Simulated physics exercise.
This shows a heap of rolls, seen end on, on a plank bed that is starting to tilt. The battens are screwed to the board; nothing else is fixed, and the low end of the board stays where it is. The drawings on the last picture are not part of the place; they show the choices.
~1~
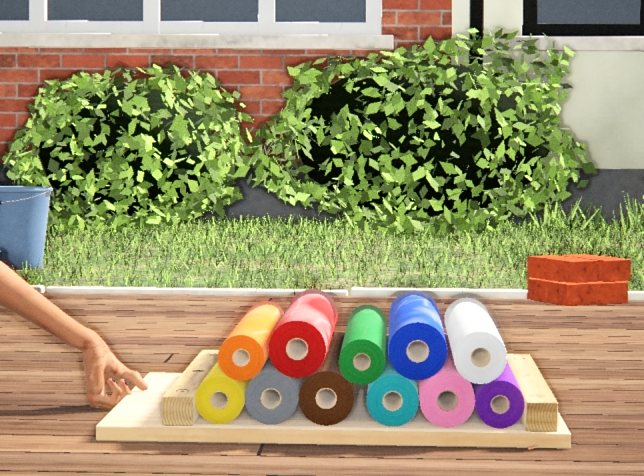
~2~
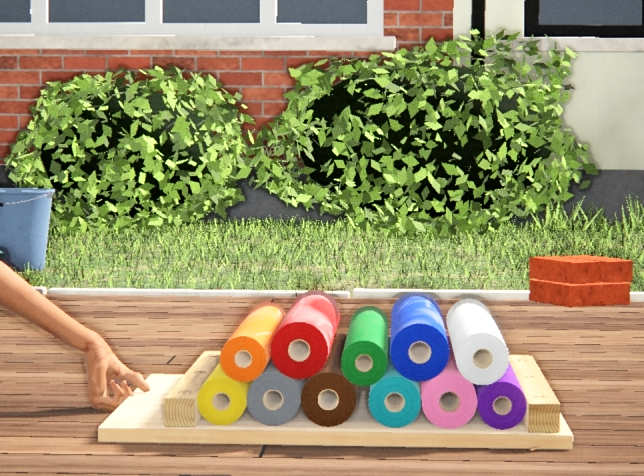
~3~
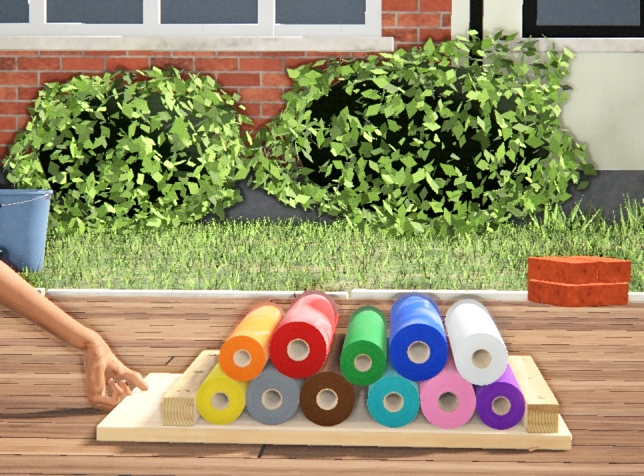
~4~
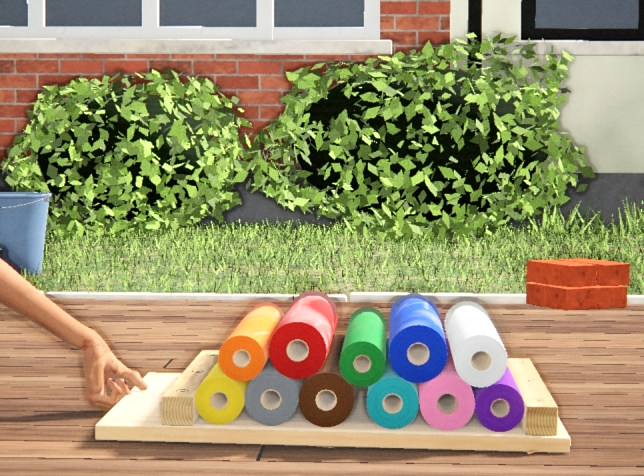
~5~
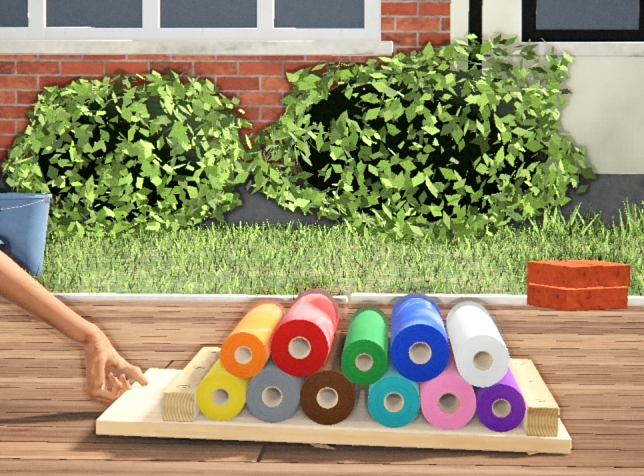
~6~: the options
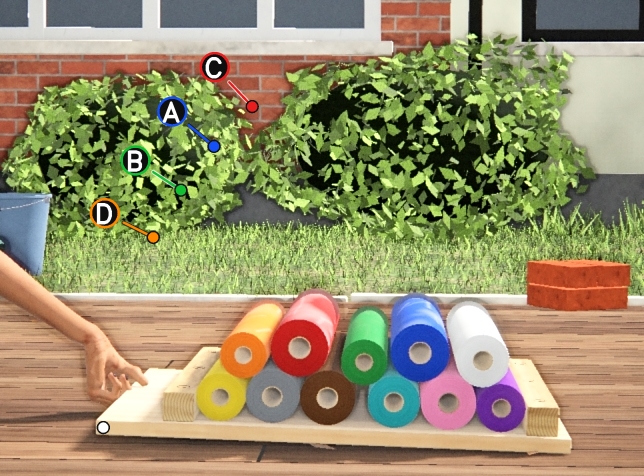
A hand rests at the left end of a board of stacked colourful rolls, barely moving.
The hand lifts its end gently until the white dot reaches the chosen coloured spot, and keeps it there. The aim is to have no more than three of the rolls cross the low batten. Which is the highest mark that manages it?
At most to D.
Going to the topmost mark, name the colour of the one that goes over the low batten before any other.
The white one.
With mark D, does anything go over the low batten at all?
At D: Yes.
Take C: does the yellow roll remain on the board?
Yes.
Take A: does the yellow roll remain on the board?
The yellow roll: Yes.
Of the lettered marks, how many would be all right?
The number is one.
On the marked copy, A at (214, 146); B at (181, 190); C at (252, 106); D at (153, 238); the white dot at (103, 428).
Following D. Soon after the start, board at 16°.
Later, board at 26°.
In the end, board at 26°, one over the low batten (white).
As for the rest, A five over the low batten; B four over the low batten (green, white, blue, red); C five over the low batten.
